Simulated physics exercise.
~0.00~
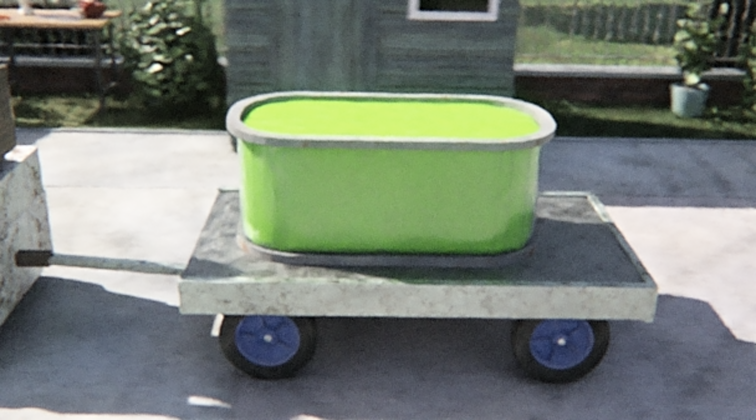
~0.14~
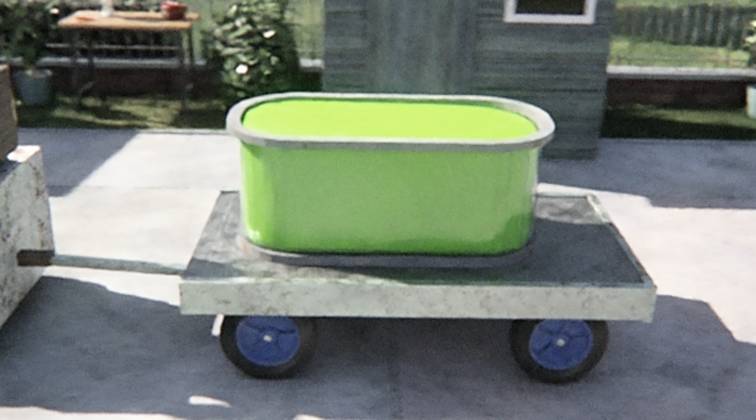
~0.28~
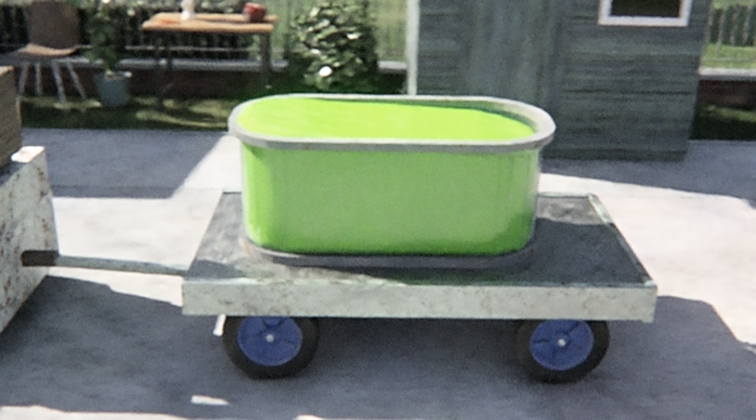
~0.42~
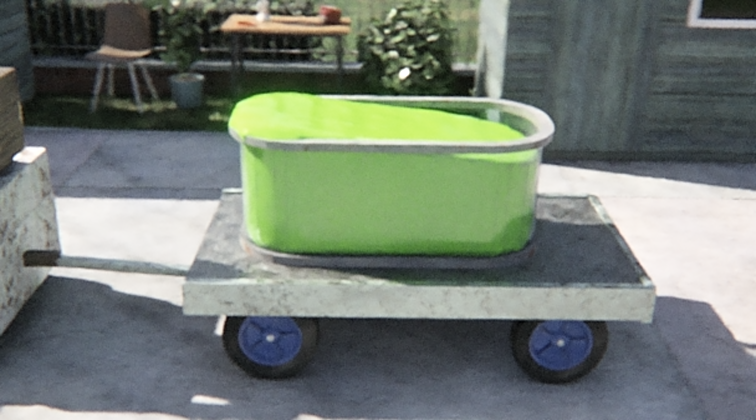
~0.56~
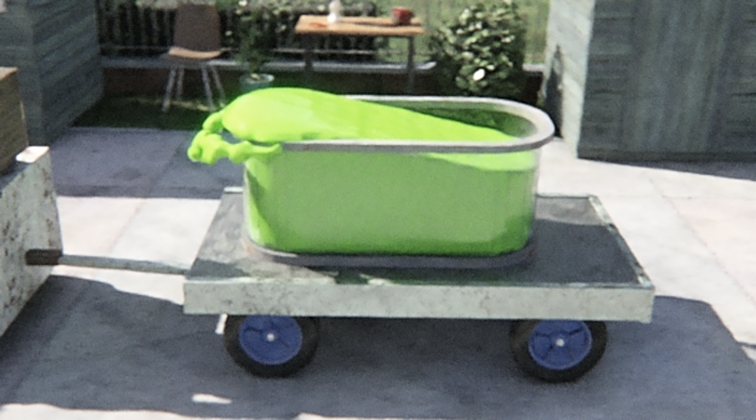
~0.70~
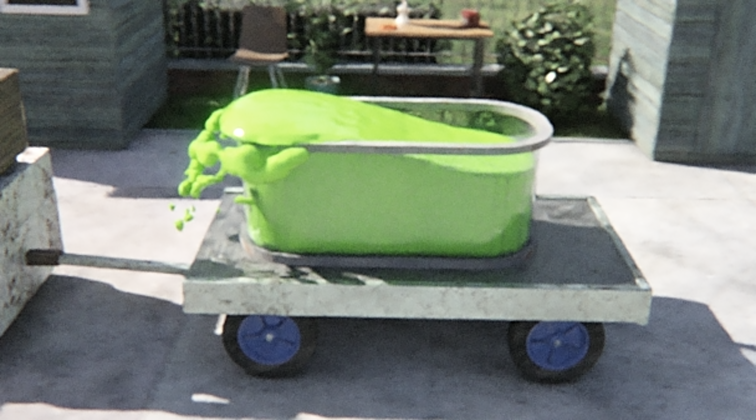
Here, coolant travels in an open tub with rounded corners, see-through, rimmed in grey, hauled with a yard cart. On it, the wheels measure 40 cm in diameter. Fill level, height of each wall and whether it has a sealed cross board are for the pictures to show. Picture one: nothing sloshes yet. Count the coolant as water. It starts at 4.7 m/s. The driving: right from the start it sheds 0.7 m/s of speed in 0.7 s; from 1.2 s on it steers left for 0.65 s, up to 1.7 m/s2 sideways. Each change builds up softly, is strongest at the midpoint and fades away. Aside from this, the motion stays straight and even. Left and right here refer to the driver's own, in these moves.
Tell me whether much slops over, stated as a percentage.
Roughly 11 per cent slops over.
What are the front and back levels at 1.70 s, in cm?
Roughly 44 cm in front and 44 cm behind.
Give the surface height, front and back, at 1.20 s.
About 40 cm in front and 54 cm behind.
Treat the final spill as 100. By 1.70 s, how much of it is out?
Close to 50 in a hundred.
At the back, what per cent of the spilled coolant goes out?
Spill fraction there: Roughly 10 per cent.
Then, 1.20 s in, the surface is 40 cm up at the front and 55 cm at the back; 4 per cent is out, over the front, a little elsewhere.
Then, 1.70 s in, the surface is 44 cm up at the front and 44 cm at the back; 6 per cent is out, over the front and the far side, a little elsewhere.
Then, 2.40 s in, the surface is 42 cm up at the front and 43 cm at the back; 9 per cent is out, over the front and the far side, a little elsewhere.
Then, 4.84 s in, 11 per cent is out, over the far side and the front, a little elsewhere, 36 of 336 litres.
